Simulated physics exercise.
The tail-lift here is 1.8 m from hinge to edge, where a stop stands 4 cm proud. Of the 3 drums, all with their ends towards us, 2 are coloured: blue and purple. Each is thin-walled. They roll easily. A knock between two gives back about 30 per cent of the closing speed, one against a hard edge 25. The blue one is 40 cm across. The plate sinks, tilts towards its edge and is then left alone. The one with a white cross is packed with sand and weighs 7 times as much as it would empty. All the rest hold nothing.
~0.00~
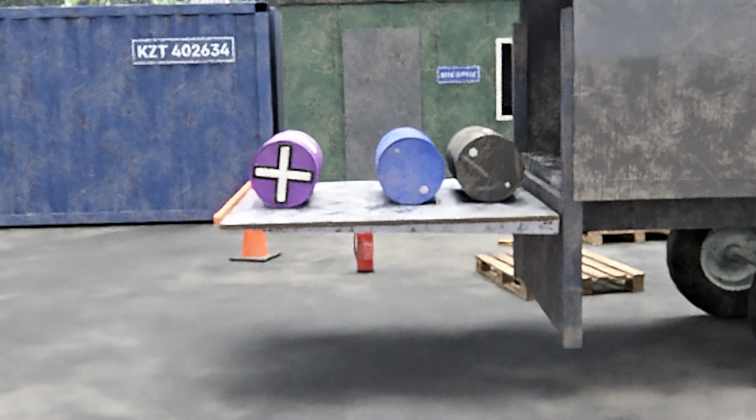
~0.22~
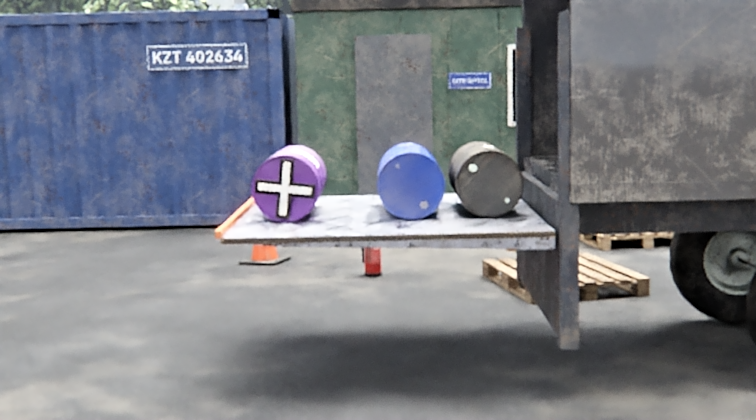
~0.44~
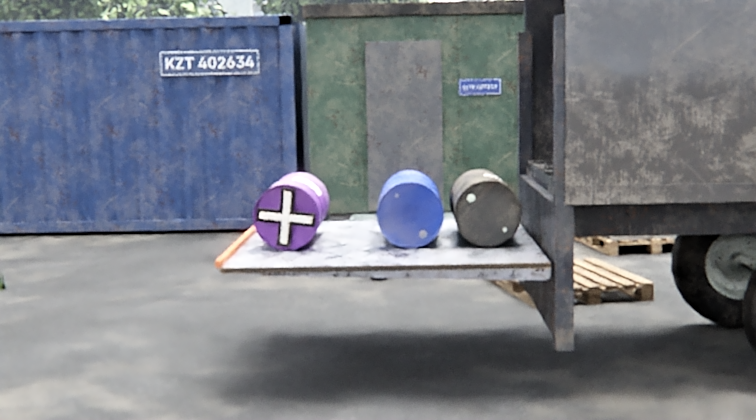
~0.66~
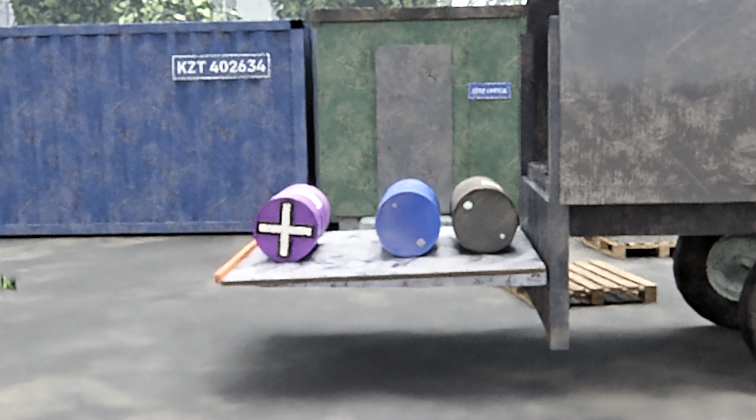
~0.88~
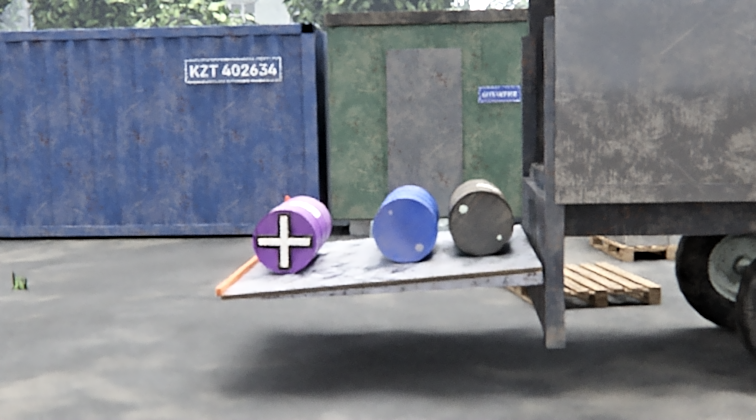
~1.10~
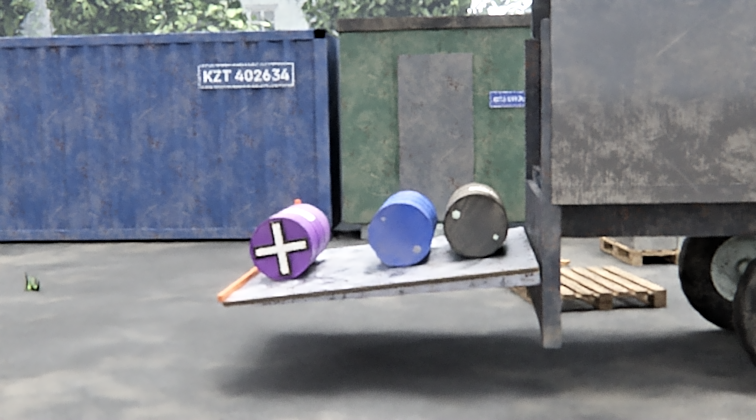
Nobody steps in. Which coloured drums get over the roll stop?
Blue is held back. Purple is held back.
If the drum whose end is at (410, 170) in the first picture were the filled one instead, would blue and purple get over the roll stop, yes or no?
In that case blue yes, purple yes.
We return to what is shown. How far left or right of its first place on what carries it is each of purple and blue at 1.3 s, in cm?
Purple 10 left, blue 5 left.
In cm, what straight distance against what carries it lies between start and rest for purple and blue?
About: Purple 20, blue 50.
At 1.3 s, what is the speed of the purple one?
Roughly 0.3 m/s.
Then, 1.3 s in, blue is on the plate, 95 cm from the stop, rolling left; purple is on the plate, 20 cm from the stop, rolling left; 0 of 3 are off.
Then, 1.5 s in, blue is on the plate, 90 cm from the stop, rolling left; purple is on the plate, 15 cm from the stop, rolling left; 0 of 3 are off.
Then, 2.1 s in, blue is on the plate, 60 cm from the stop, rolling left; purple is on the plate, 20 cm from the stop, rolling right; 0 of 3 are off.
In the end (3.3 s), blue is on the plate, 50 cm from the stop; purple is on the plate, 10 cm from the stop; 0 of 3 are off.
